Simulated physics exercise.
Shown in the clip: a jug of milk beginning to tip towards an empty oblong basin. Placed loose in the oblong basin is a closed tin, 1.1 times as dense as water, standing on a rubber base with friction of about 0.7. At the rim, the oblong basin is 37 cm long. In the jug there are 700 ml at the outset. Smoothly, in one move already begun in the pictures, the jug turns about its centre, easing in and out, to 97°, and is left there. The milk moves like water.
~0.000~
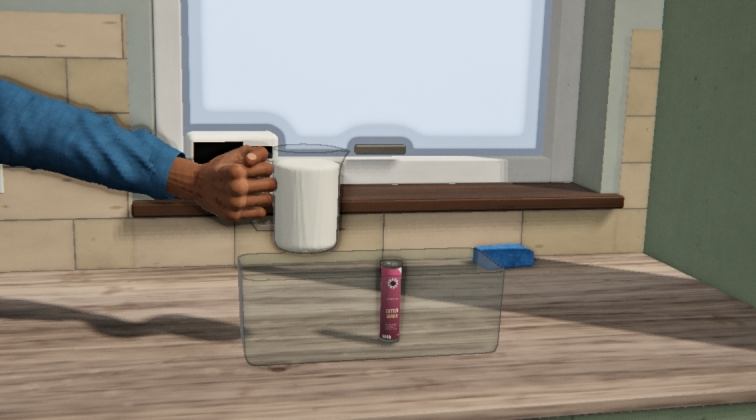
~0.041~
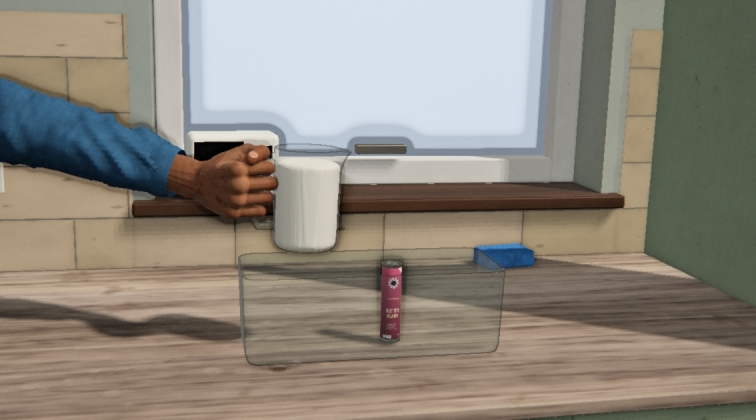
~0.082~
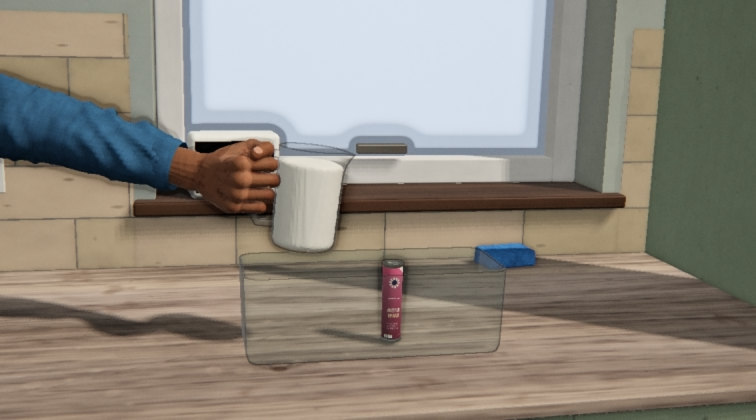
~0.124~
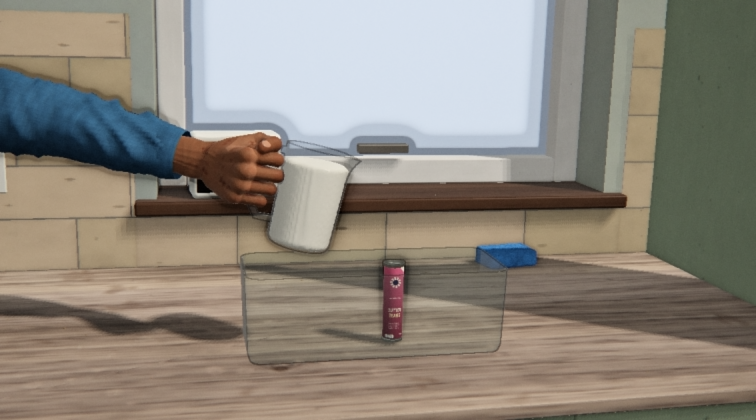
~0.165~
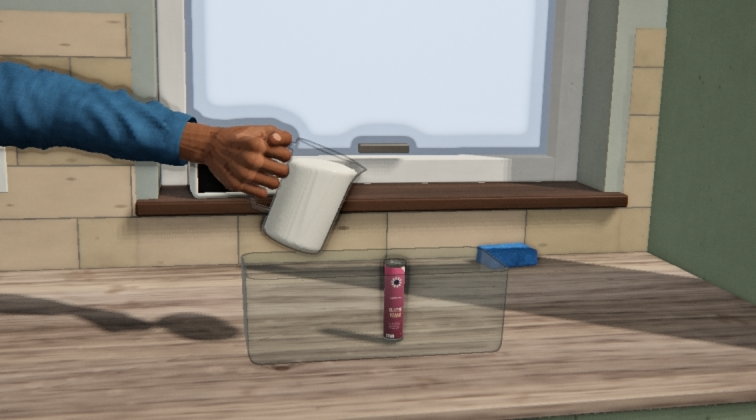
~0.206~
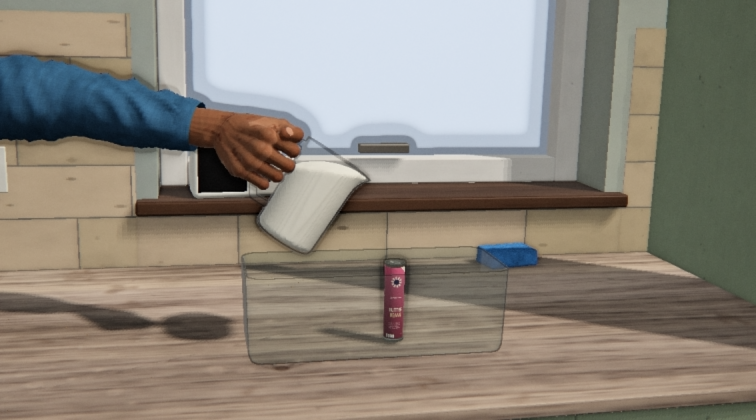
A hand tilts a glass jug of milk rightward above a clear basin holding a tin.
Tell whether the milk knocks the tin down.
Overturned.
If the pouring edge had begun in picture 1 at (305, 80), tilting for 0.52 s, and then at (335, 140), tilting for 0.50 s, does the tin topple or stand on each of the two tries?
The tin overturns the first time and overturns the second time.
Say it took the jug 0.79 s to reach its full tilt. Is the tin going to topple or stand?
The tin topples.
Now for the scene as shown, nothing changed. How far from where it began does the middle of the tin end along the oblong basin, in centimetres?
The middle of the tin ends some 8.0 cm along the basin.
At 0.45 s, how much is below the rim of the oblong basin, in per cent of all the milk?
Roughly 14 percent.
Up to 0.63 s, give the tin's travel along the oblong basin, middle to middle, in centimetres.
Estimate: Around 0 cm.
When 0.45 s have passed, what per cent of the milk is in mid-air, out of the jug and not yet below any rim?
16 %.
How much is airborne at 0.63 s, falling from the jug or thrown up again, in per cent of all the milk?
Roughly 14 %.
After 0.45 s the tilt is 93° and 69 per cent is still to pour; the tin stands where it began.
After 0.63 s the tilt is 97° and 34 per cent is still to pour; the tin stands where it began.
After 0.82 s the tilt is 97° and 13 per cent is still to pour; the tin leans 54°.
After 1.02 s the tilt is 97° and 5 per cent is still to pour; the tin lies on its side.
In the end the tin lies on its side.
